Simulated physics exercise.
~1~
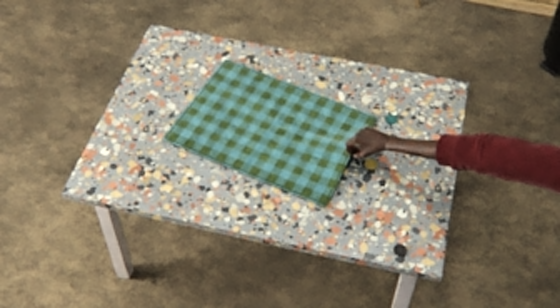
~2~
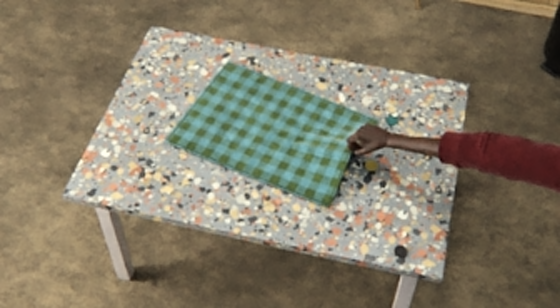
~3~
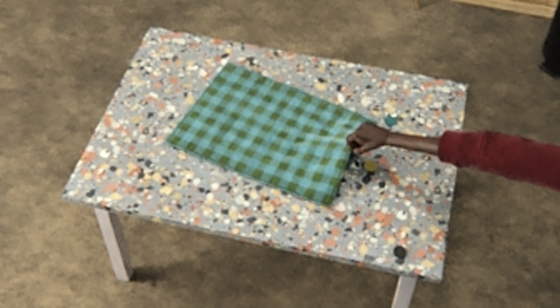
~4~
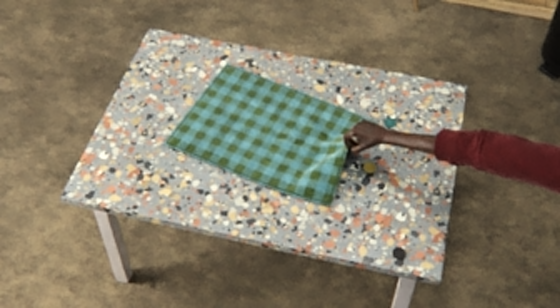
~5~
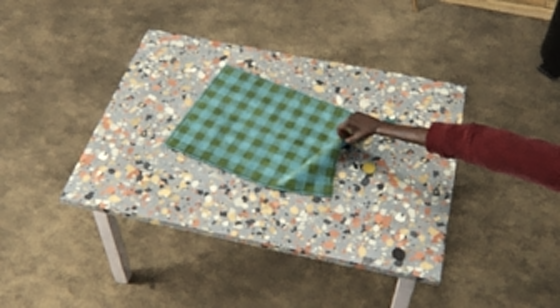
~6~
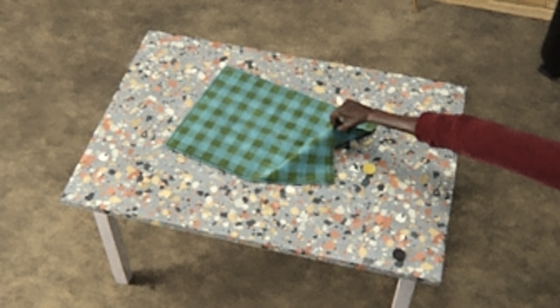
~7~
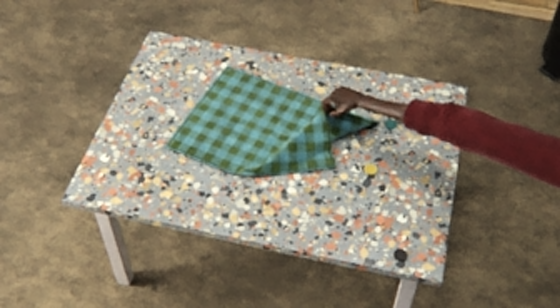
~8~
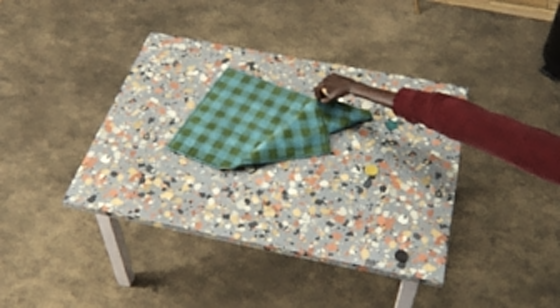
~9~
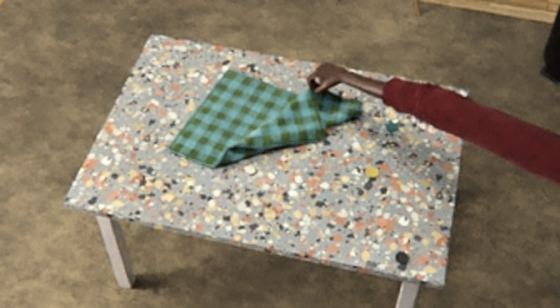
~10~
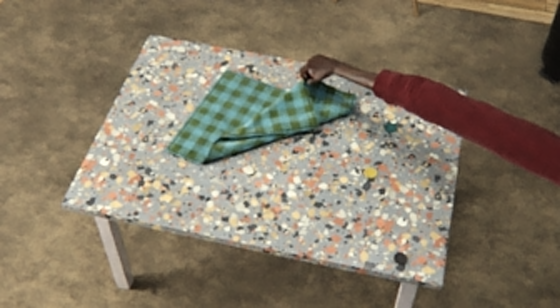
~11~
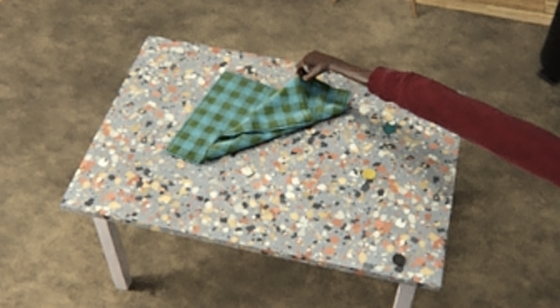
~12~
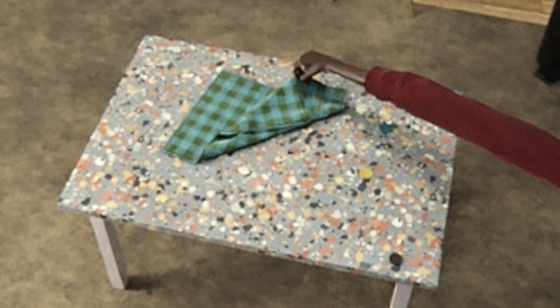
Green checked tea towel being pinched at its right side and folded up and leftward by a hand on a speckled table.
